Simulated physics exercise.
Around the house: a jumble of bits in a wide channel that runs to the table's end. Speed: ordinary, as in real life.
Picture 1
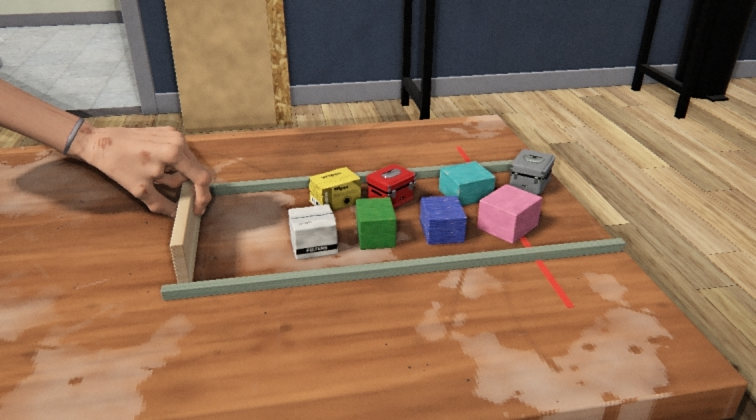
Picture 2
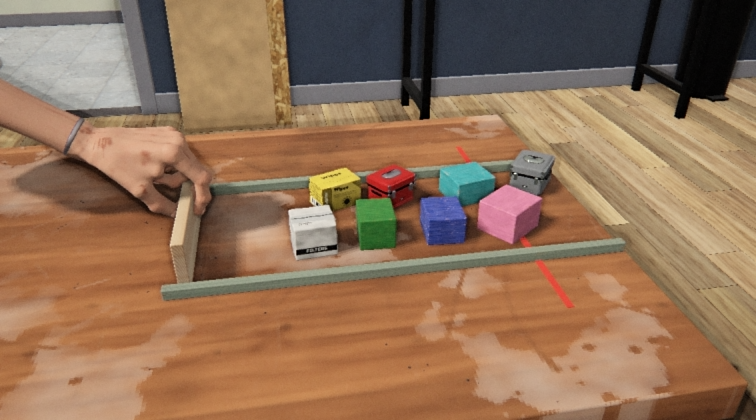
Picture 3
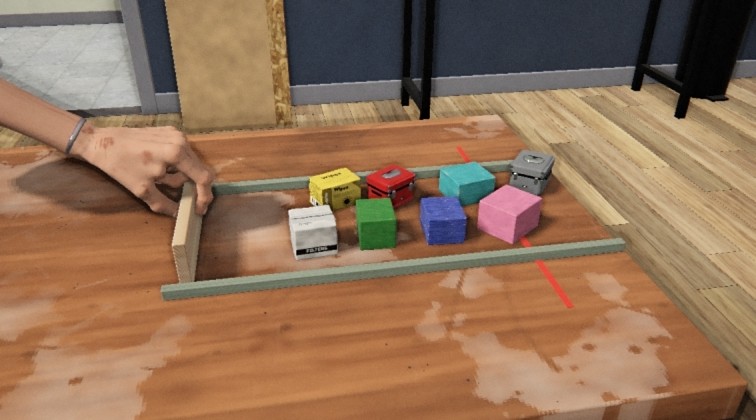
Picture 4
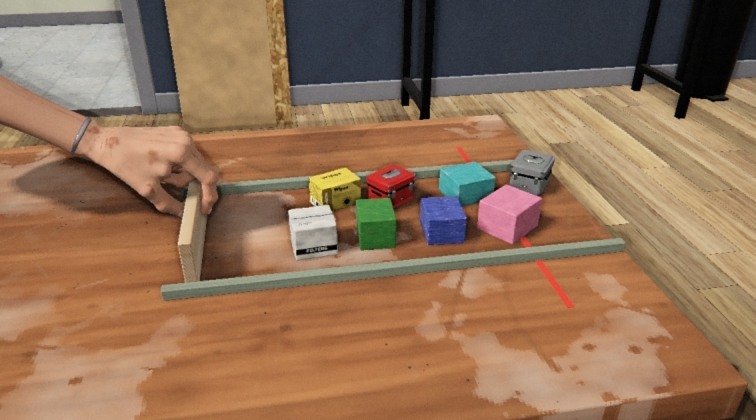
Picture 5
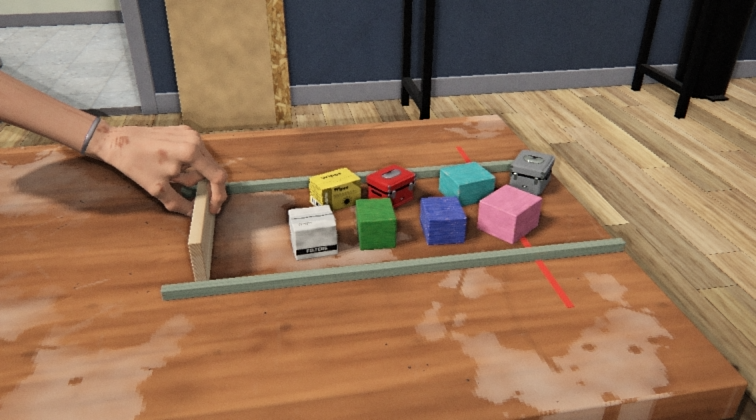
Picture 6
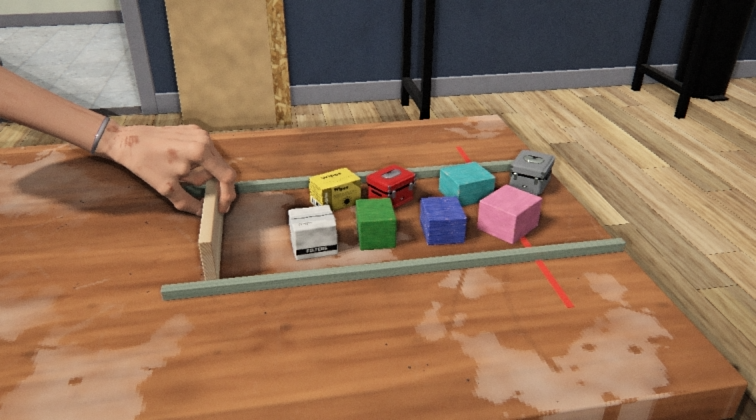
A small wooden board, held upright by a hand at the left, slides slightly right between two rails on a wooden table, while eight colored blocks and small cases ahead of it stay still, some near a red line.
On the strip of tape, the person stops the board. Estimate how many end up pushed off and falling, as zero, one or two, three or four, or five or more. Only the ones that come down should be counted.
There will be three or four losses over the edge.
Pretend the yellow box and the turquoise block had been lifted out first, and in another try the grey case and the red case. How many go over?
Count: 2 (first case); 2 (second).
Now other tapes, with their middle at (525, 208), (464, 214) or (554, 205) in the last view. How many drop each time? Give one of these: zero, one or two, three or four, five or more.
At least five; 1 or 2; 5 or more.
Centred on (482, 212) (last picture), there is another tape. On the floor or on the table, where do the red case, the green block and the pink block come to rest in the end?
Here the red case is not lost; the green block is not lost; last, the pink block ends up off.
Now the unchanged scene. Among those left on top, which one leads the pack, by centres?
It's the red case.
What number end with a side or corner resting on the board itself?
It's 2 of them.
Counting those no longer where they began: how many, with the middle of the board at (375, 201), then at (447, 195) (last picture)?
So far 7, and 8 at the second.
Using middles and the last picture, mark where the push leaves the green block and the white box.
For the green block it's (564, 203), and for the white box it's (534, 211).
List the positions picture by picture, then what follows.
The first frame shows grey case (532, 172); pink block (509, 213); turquoise block (467, 183); board (189, 218); tape (503, 210).
The second frame shows pink block (509, 214); red case (391, 188).
The third frame shows turquoise block (467, 184); white box (313, 232).
The fourth frame shows grey case (532, 173); green block (376, 224).
The fifth frame shows pink block (509, 214); blue block (443, 220).
The sixth frame shows grey case (532, 173); pink block (509, 214); turquoise block (467, 184); board (213, 215); tape (503, 210).
Soon after, none off yet; grey case at rest near (532, 173); pink block at rest near (509, 214); turquoise block at rest near (467, 184).
In the end, the number that fall off is three or four; gone, blue block, turquoise block, pink block and grey case.
